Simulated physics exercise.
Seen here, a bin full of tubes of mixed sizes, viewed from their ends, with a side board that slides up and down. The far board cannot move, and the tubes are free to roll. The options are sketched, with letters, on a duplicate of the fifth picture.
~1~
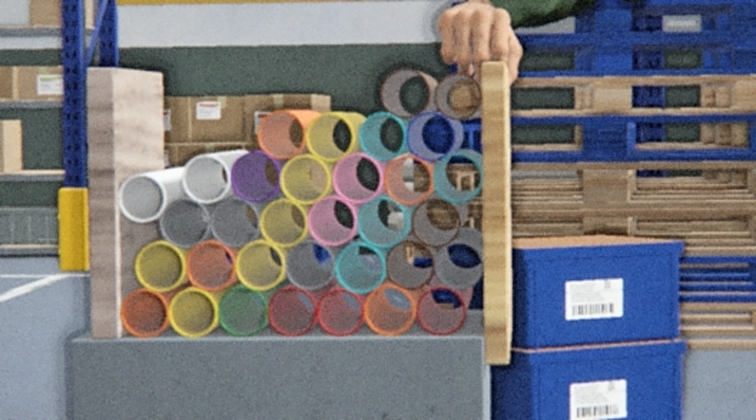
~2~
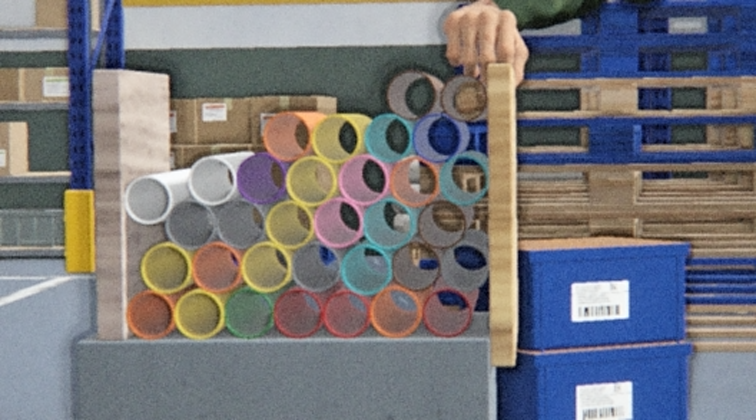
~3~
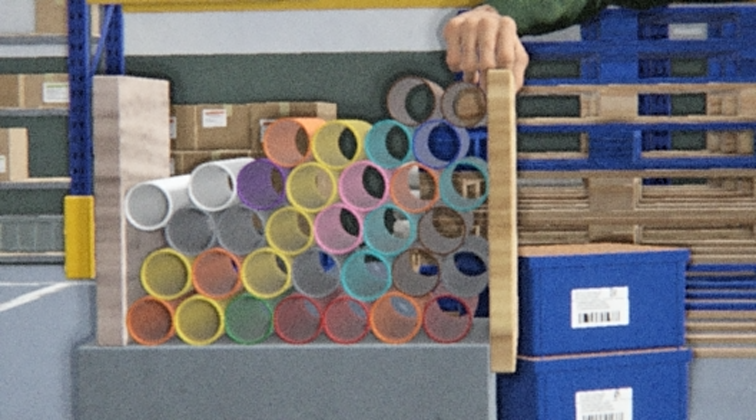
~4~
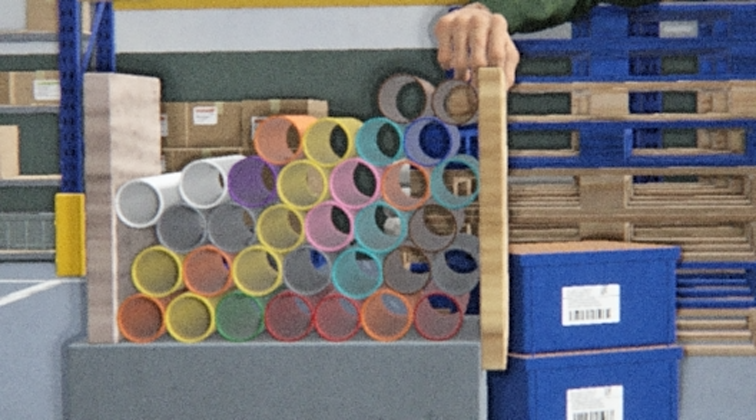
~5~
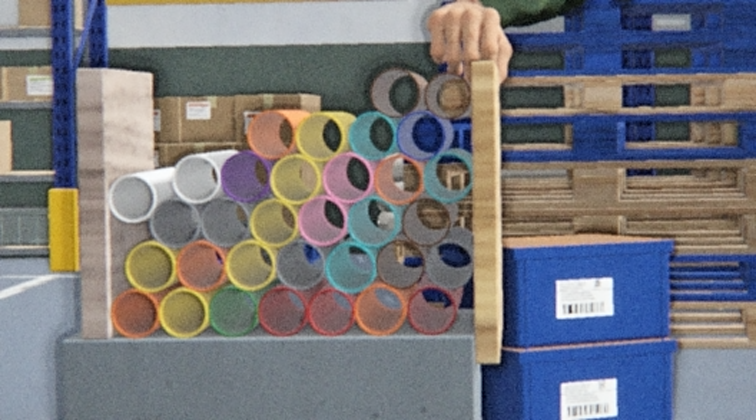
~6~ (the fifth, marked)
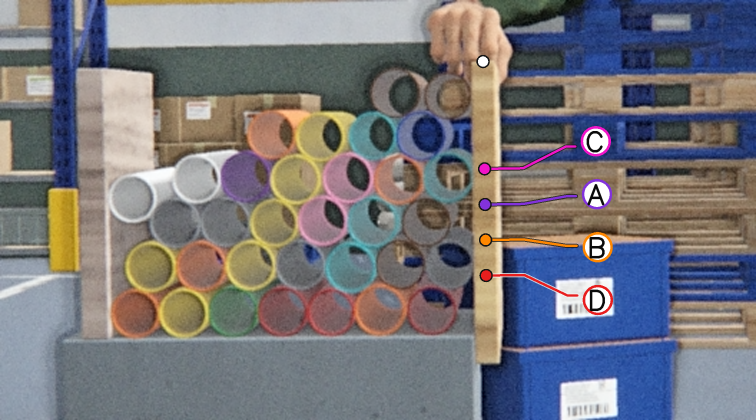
A hand gripping the top of the wooden side board stays in place, and the board does not visibly slide. The whole view shifts slightly right, then back left, while the colourful stacked tubes, seen end-on beside blue boxes, keep the same arrangement from start to finish.
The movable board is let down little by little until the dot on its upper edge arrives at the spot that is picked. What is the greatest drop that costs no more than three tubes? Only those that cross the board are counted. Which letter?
The answer is mark A.
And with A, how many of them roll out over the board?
The count is one.
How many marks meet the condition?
Two of them.
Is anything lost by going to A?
Yes.
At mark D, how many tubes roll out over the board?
It comes to four.
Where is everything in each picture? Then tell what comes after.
In the first frame, an orange tube (389, 311); a brown tube (436, 222); an orange tube (211, 267).
In the second frame, an orange tube (217, 269); a pink tube (363, 180).
In the third frame, a turquoise tube (388, 145); a yellow tube (336, 145).
In the fourth frame, side board (494, 211); an orange tube (141, 319).
In the fifth frame, an orange tube (380, 310); a brown tube (427, 222); an orange tube (201, 267).
On the marked copy, A at (485, 204); B at (485, 240); C at (484, 169); D at (486, 276); the white dot at (483, 62).
Following A. Soon after the start, top of the board (473, 130).
Later, top of the board (474, 204).
In the end, top of the board (474, 204), one out over the board.
As for the rest, B four out over the board; C one out over the board; D four out over the board.
